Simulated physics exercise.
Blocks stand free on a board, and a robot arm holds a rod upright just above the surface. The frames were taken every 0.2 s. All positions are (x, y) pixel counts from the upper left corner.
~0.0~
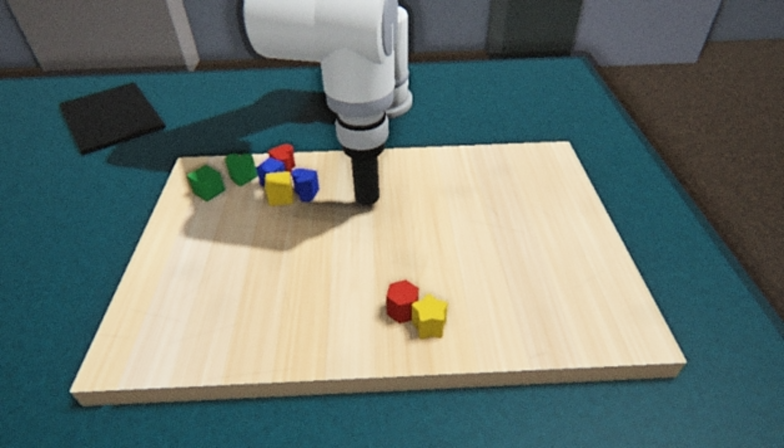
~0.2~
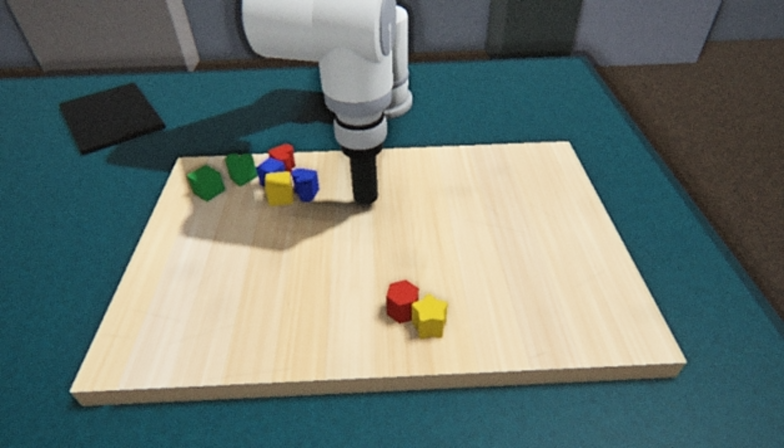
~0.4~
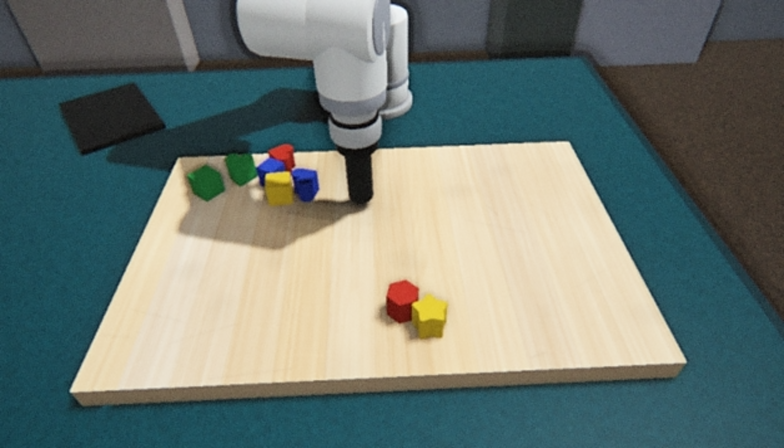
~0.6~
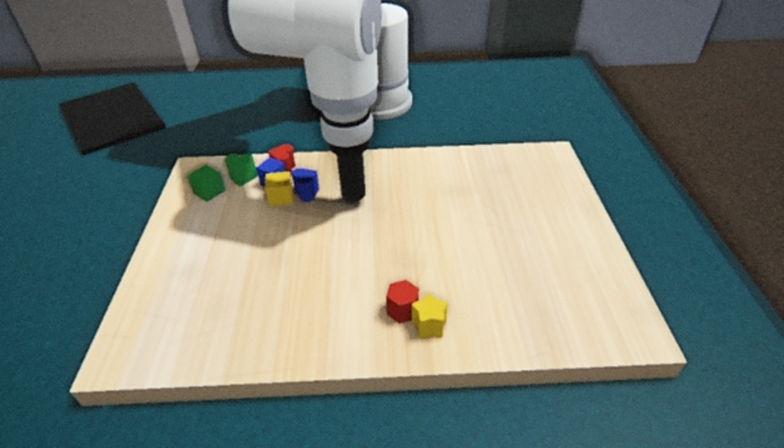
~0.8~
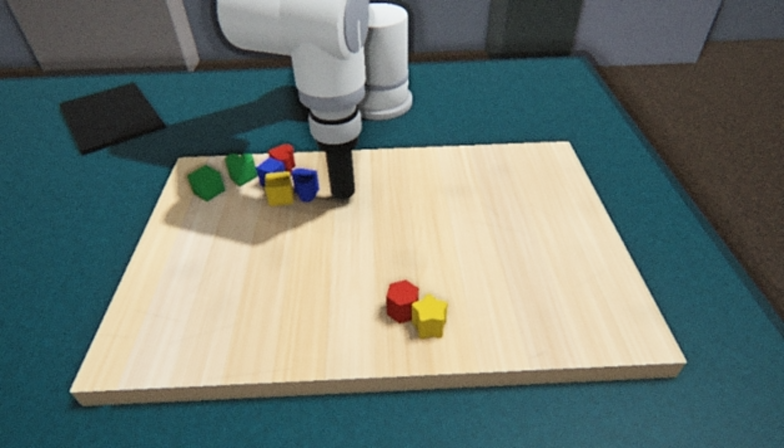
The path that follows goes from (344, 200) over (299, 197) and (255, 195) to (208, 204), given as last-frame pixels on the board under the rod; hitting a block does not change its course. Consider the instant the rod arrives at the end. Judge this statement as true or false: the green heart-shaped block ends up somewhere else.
The statement is correct.
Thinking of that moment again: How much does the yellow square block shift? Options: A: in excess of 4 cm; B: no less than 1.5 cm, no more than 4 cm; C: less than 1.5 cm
Choice A: In excess of 4 cm.
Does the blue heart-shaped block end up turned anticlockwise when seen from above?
The answer is no.
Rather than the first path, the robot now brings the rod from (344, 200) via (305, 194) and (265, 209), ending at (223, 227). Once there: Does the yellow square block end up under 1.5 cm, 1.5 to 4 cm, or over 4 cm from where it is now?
Result: Over 4 cm.
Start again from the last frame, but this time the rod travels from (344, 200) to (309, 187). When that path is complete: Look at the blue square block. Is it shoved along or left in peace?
At the end of the path, the blue square block has moved off its old spot.
The first path, step by step. One third of the way, rod (297, 190); yellow square block (255, 179), turned 25° anticlockwise; blue heart-shaped block (278, 171), turned 15° clockwise.
Two thirds of the way, rod (252, 188); green heart-shaped block (230, 157), turned 35° anticlockwise; yellow square block (220, 183), turned 65° anticlockwise; blue heart-shaped block (261, 163), turned 75° clockwise.
At the end, rod (206, 197); green square block (191, 173), turned 15° clockwise; green heart-shaped block (230, 157), turned 35° anticlockwise; yellow square block (176, 195), turned 110° anticlockwise; blue heart-shaped block (261, 163), turned 75° clockwise.
